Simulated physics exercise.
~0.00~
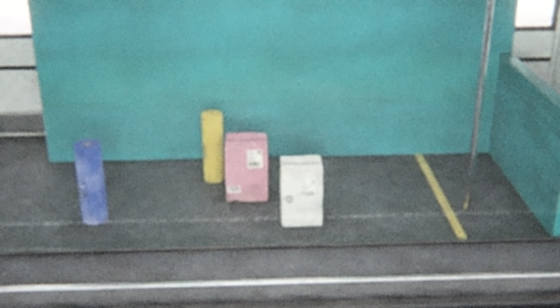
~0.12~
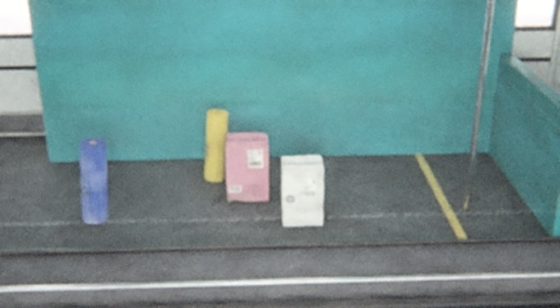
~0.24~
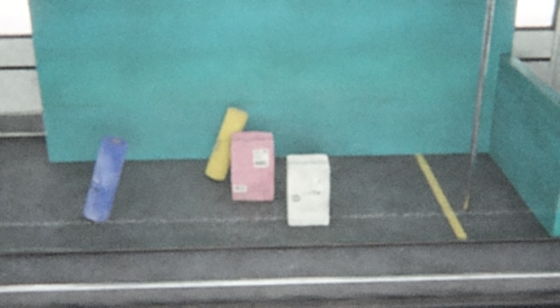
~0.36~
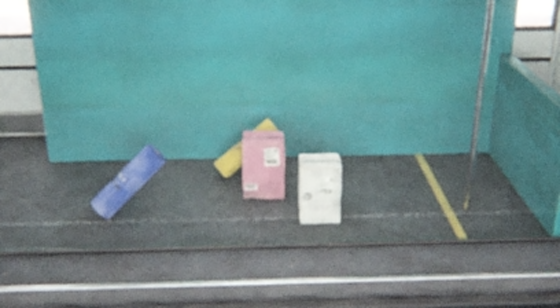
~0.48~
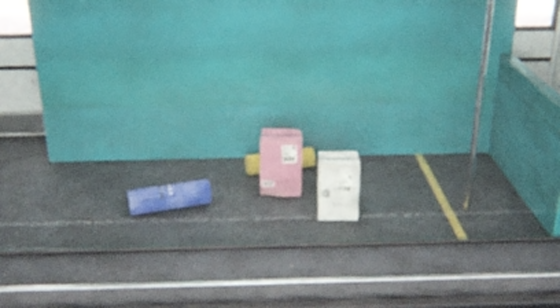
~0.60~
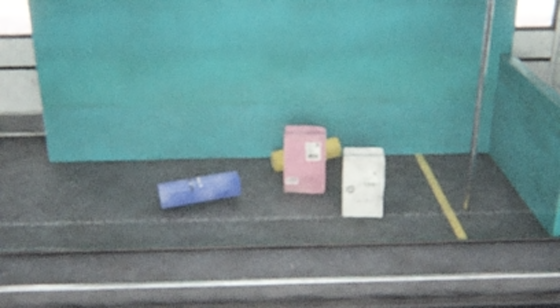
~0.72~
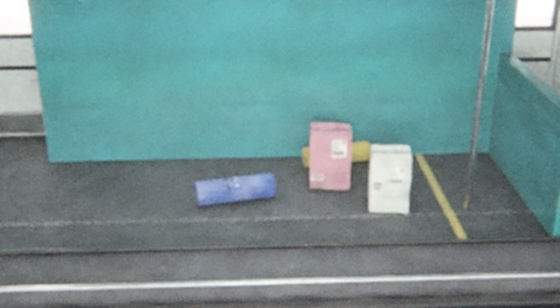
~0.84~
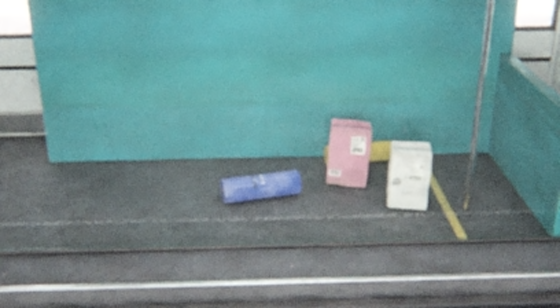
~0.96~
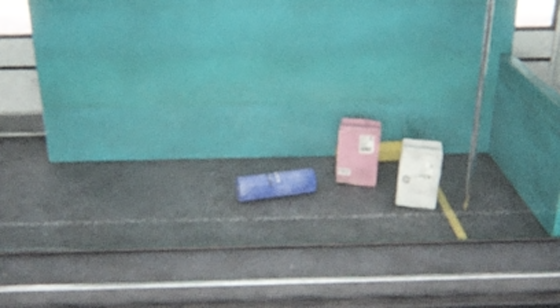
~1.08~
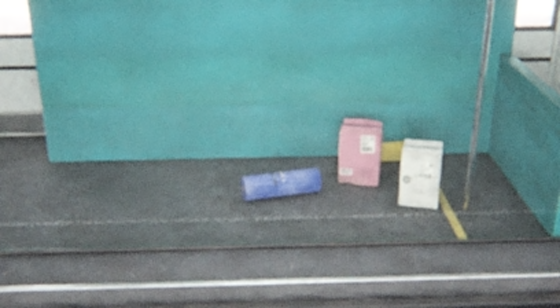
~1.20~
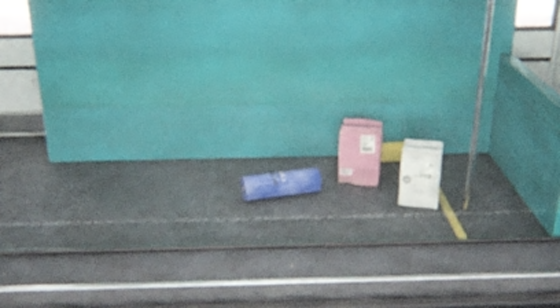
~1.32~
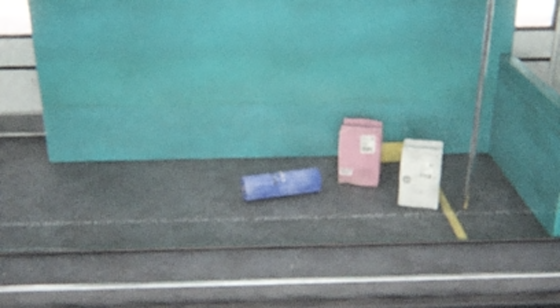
On a dark floor in front of a teal wall, a blue roll, a yellow roll, a pink pack and a white pack stand upright, with a yellow line and a thin pole to their right. The packs begin sliding right while both rolls lean over in the same direction. The rolls topple onto their sides, the yellow one partly hidden behind the pink pack. All four objects keep moving right toward the line, then slow down. They come to rest with the packs still upright, the rolls lying down, and the white pack just short of the yellow line.
